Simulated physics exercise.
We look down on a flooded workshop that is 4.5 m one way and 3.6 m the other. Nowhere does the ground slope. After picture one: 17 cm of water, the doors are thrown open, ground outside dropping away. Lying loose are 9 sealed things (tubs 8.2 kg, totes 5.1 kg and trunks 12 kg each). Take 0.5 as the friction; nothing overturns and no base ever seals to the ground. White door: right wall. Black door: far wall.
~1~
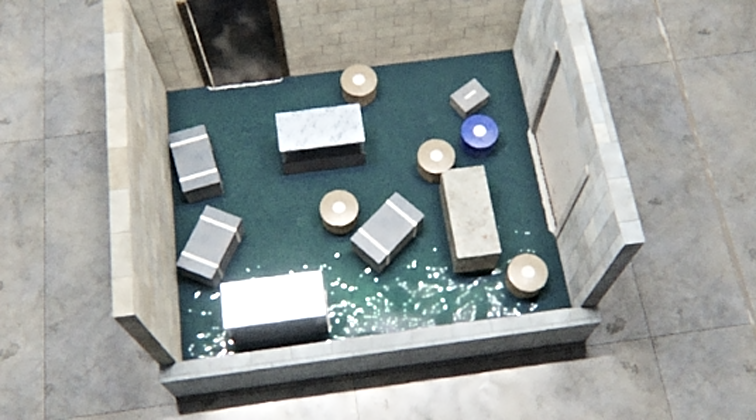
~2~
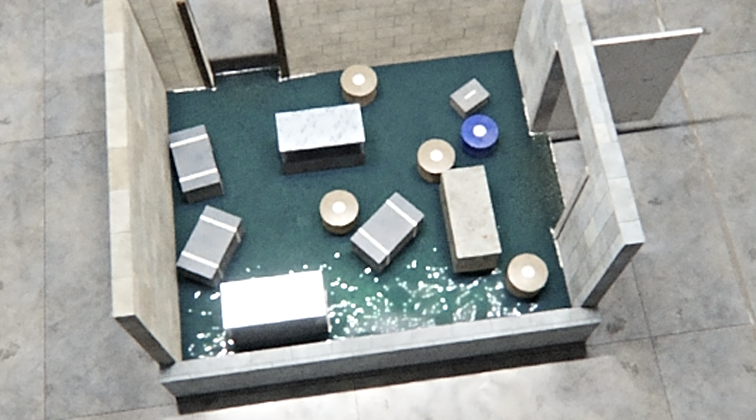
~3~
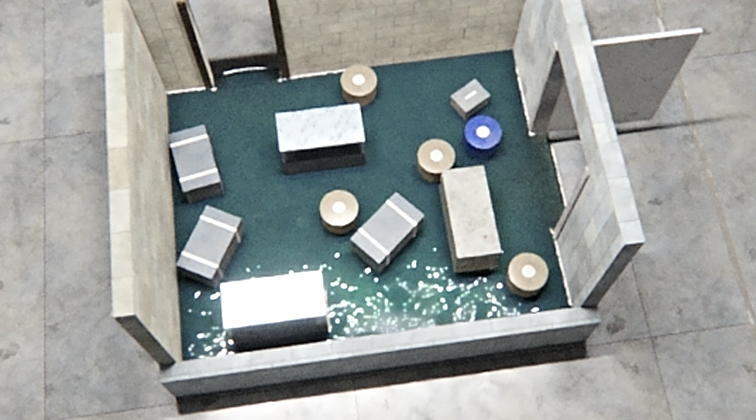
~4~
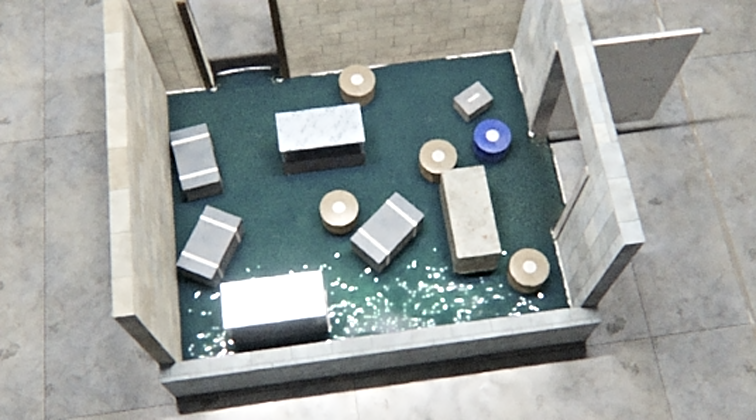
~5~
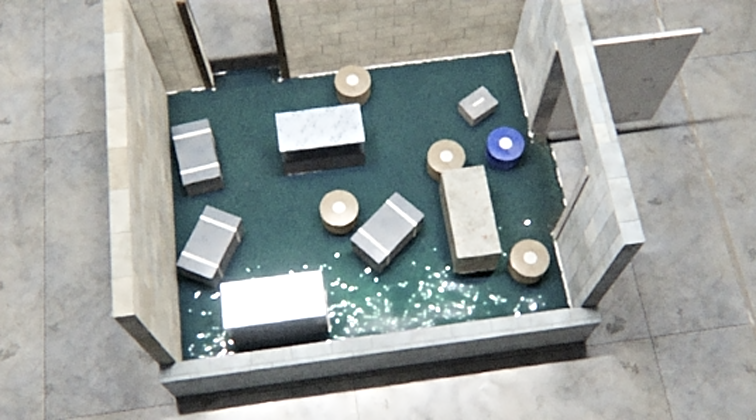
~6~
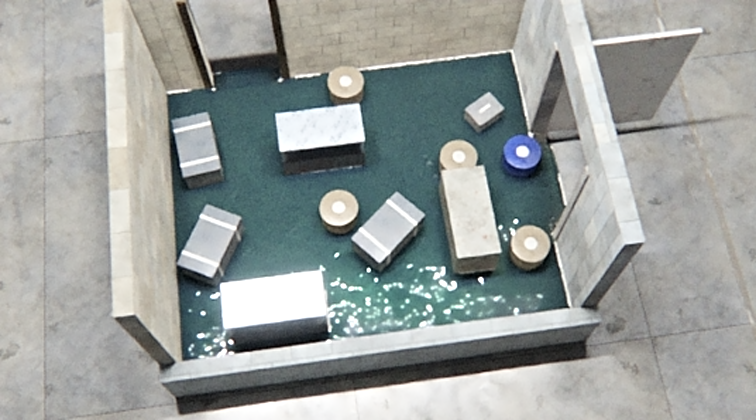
In a flooded workshop, two doors open and the blue tub drifts right among shifting objects.
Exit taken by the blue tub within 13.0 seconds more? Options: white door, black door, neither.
It is white door.
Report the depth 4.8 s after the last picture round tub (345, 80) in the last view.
Roughly 11 cm.
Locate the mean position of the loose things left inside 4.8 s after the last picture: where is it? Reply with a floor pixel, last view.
(313, 155).
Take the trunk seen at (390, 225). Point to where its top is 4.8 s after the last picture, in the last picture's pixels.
It should be close to pixel (409, 192).
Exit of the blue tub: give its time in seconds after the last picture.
0.5 s or so.
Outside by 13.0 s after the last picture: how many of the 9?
The count is 6.
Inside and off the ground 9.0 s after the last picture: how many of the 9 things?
The number is 3.
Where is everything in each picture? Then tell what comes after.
The blue tub at (480, 131), afloat; about 2500 L in view; 0 of 9 have shifted, in the first frame.
The blue tub at (480, 131) floats; about 2470 L in view; 0 of 9 have shifted, in the second frame.
The blue tub at (483, 132), afloat, 4 cm from its start; about 2410 L in view; 0 of 9 have shifted, in the third frame.
The blue tub at (493, 136) floats, 17 cm from its start; 16 cm deep round most things; 3 of 9 have shifted, in the fourth frame.
The blue tub at (506, 144) floats, 35 cm from its start; about 2270 L in view; 6 of 9 have shifted, in the fifth frame.
The blue tub at (523, 152), afloat, 58 cm from its start; 14 cm deep round most things; 6 of 9 have shifted, in the sixth frame.
Then, 1.0 s after the last picture the blue tub has gone out by the white door; 1 of 9 are out; 8 afloat.
Then, 4.8 s after the last picture the blue tub has gone out by the white door; 4 of 9 are out; 4 afloat.
Then, 9.0 s after the last picture the blue tub has gone out by the white door; 6 of 9 are out; 3 afloat.
Then, 13.0 s after the last picture the blue tub has gone out by the white door; 6 of 9 are out; 3 afloat.
